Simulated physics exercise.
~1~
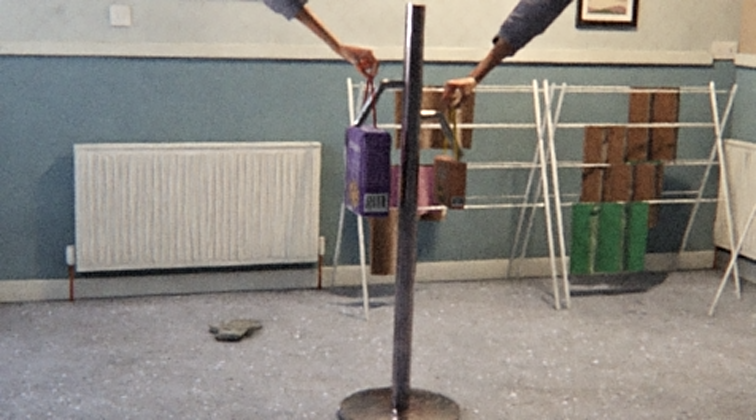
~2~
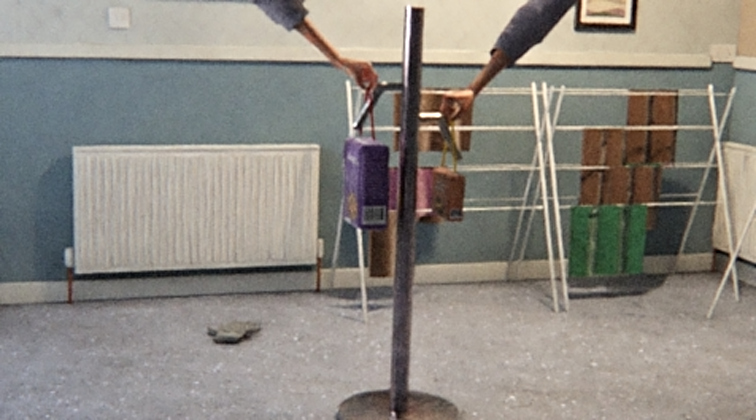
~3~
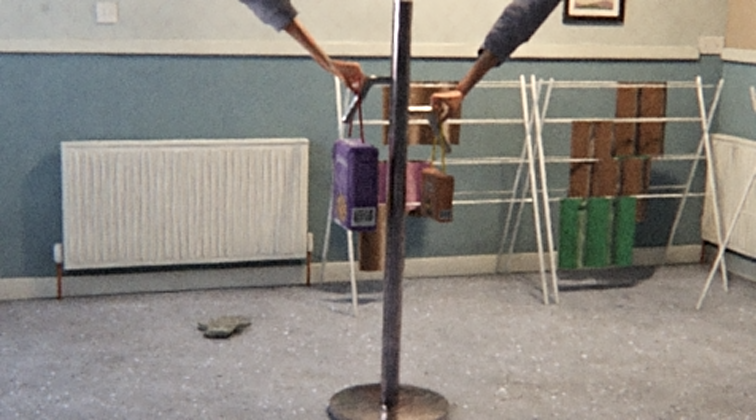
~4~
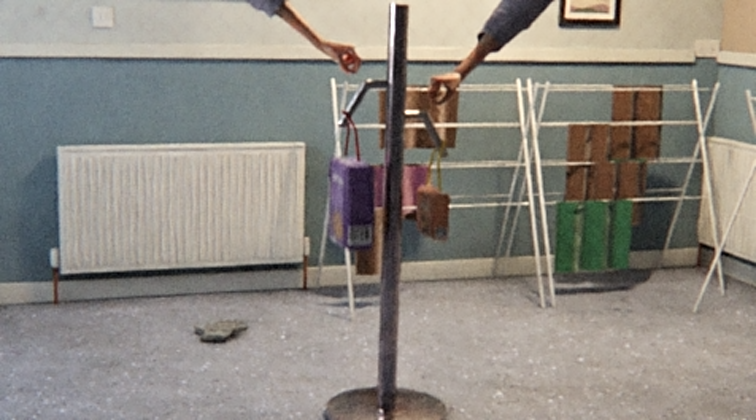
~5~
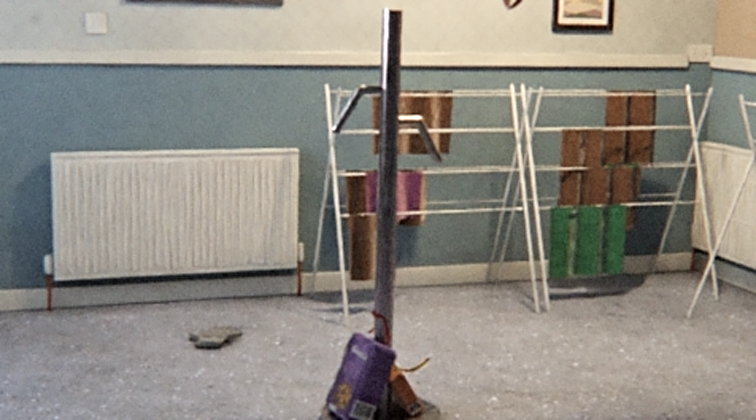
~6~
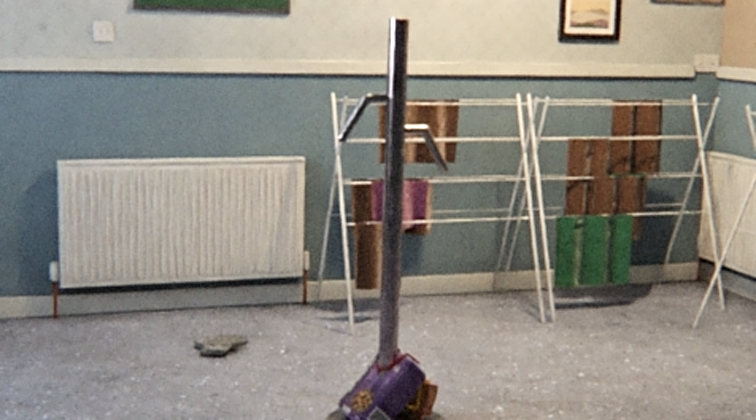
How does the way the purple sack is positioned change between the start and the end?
At the start the purple sack hangs upright beside the post, and at the end it is leaning over on the floor at the foot of the post.
Purple sack and smaller orange-brown pouch held at a post's pegs by two hands, then released and dropping to the floor.
